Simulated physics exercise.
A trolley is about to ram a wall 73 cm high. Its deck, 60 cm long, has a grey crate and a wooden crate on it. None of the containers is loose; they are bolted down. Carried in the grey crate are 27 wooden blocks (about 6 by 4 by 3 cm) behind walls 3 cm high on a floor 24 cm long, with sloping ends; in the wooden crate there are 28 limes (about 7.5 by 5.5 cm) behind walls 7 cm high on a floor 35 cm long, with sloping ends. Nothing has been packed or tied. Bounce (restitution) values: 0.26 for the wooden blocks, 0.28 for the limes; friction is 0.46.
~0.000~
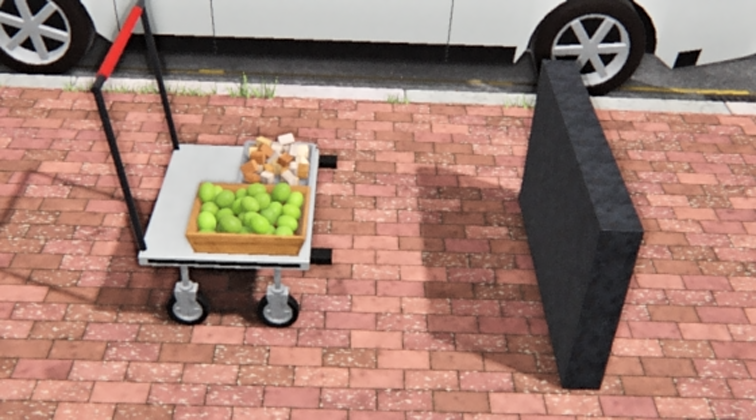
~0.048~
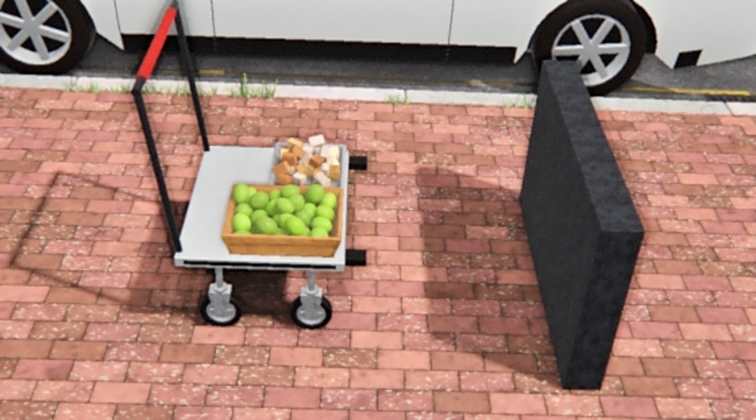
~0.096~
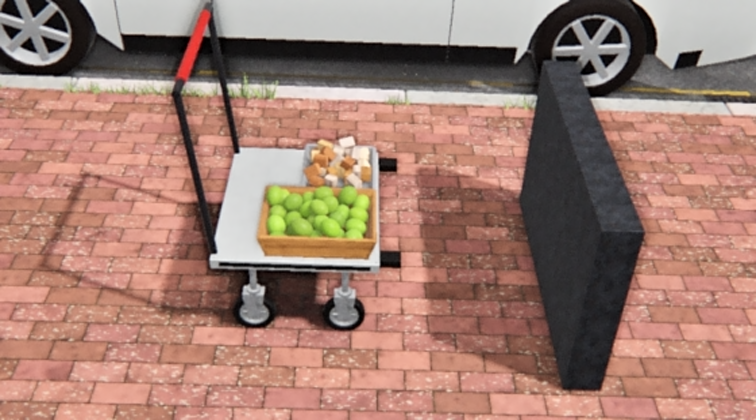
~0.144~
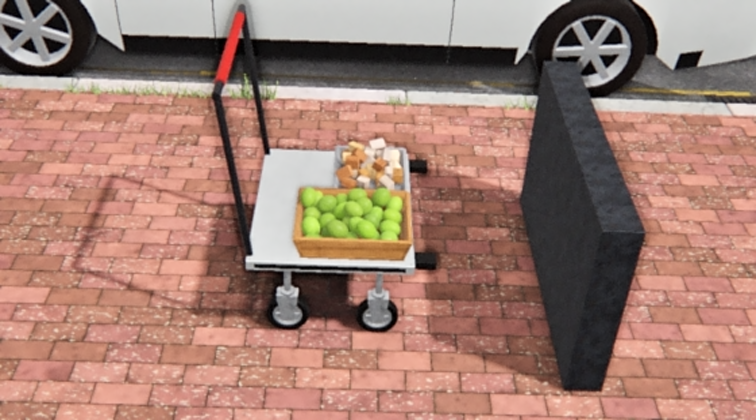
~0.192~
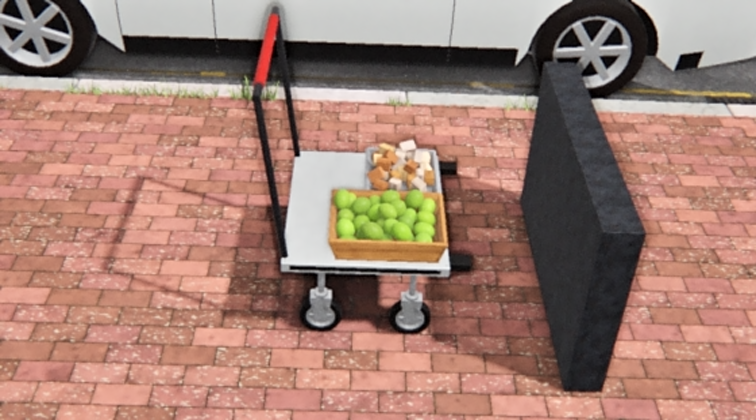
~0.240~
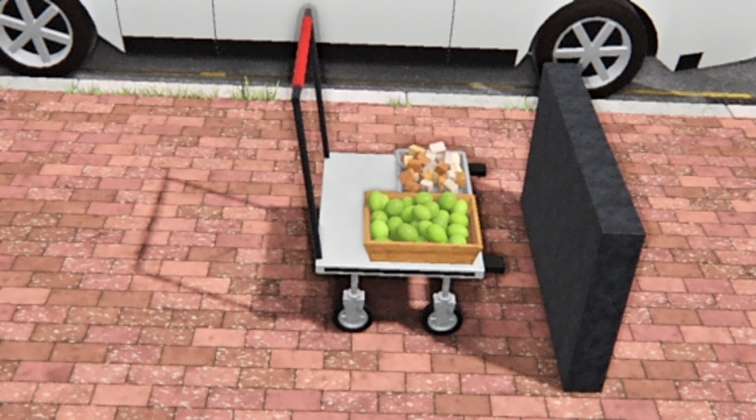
A trolley with a red-topped handle rolls steadily to the right across brick paving toward a dark upright wall, carrying a wooden crate of limes and a grey crate of wooden blocks, while a white vehicle stands behind.
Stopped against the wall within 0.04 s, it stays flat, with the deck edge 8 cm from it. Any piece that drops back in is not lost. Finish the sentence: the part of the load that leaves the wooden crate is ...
More than one sixth of it.
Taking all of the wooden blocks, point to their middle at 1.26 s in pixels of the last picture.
In the last view they're centred near (505, 177).
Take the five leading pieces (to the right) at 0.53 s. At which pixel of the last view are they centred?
They're centred near (542, 165).
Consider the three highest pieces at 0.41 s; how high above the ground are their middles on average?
I'd put it close to 56 cm.
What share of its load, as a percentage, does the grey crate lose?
The grey crate comes in at 35 in a hundred.
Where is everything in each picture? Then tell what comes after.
In the first picture (places track the rim corner closest to us here, unless another is named), wooden crate (189, 233); grey crate (by its farthest rim corner) (313, 144); 85 cm to go; all still inside.
Wooden crate (225, 235); grey crate (343, 146); 73 cm to go, in the second picture.
Wooden crate (260, 237); grey crate (373, 147); 60 cm to go, in the third picture.
Wooden crate (296, 238); grey crate (403, 149); 48 cm to go, in the fourth picture.
Wooden crate (332, 240); grey crate (433, 151); 35 cm to go, in the fifth picture.
Wooden crate (367, 242); grey crate (462, 152); 23 cm to go; all still inside, in the sixth picture.
After 0.31 s, impact.
After 0.41 s, the grey crate is down by 5 of 27 and the wooden crate has all 28.
After 0.53 s, the grey crate is down by 8 of 27 and the wooden crate is down by 7 of 28.
After 0.76 s, the grey crate is down by 10 of 27 and the wooden crate is down by 9 of 28.
Outcome (at 1.26 s), the grey crate is down by 10 of 27 and the wooden crate is down by 9 of 28. Asked share, 9 of 28, 32 per cent.
